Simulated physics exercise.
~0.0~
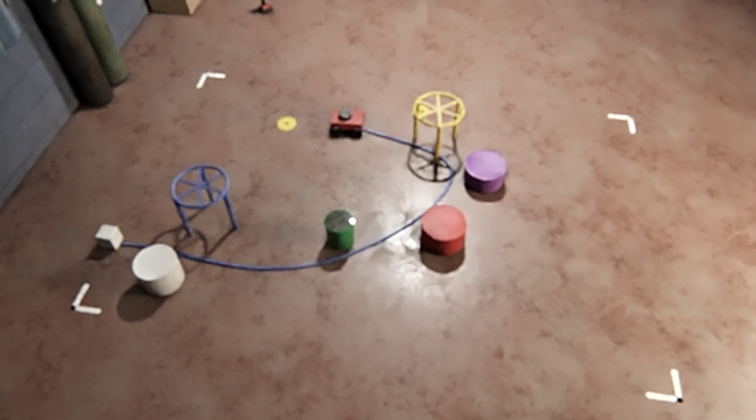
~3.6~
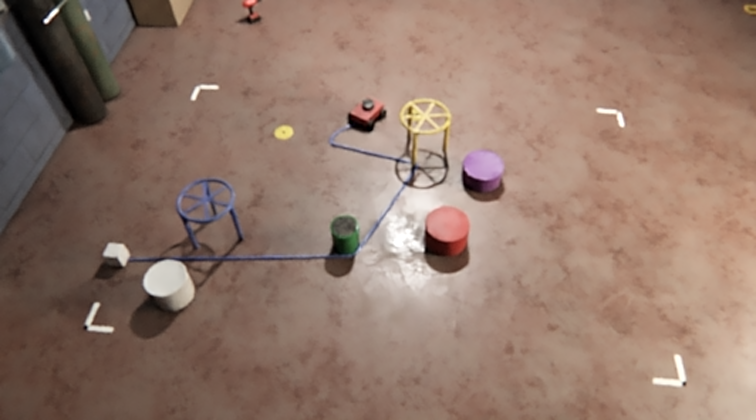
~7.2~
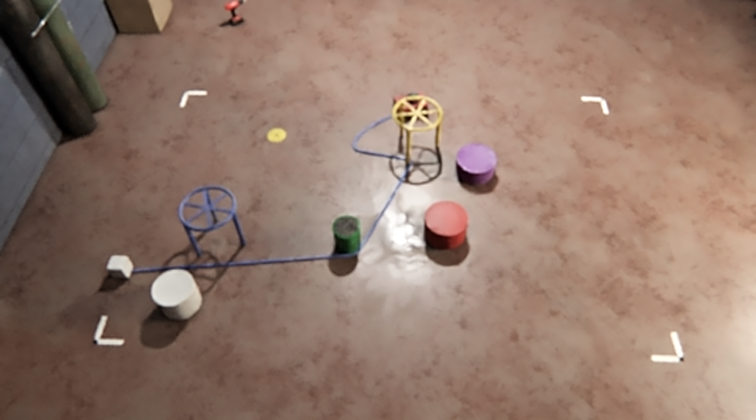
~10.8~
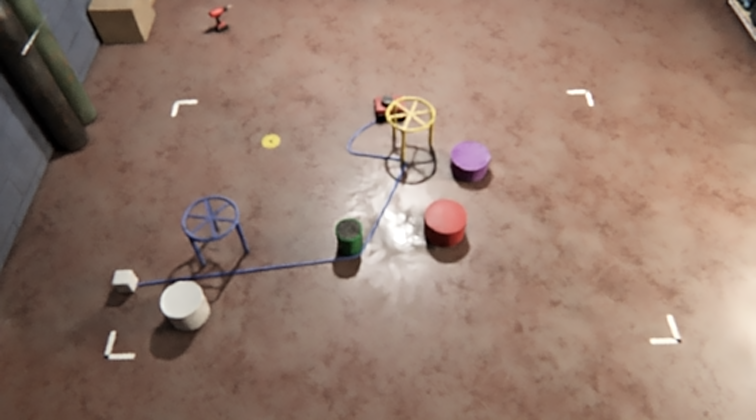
A red cart pulls its blue cord against the yellow stool, shifting it left, and stops.
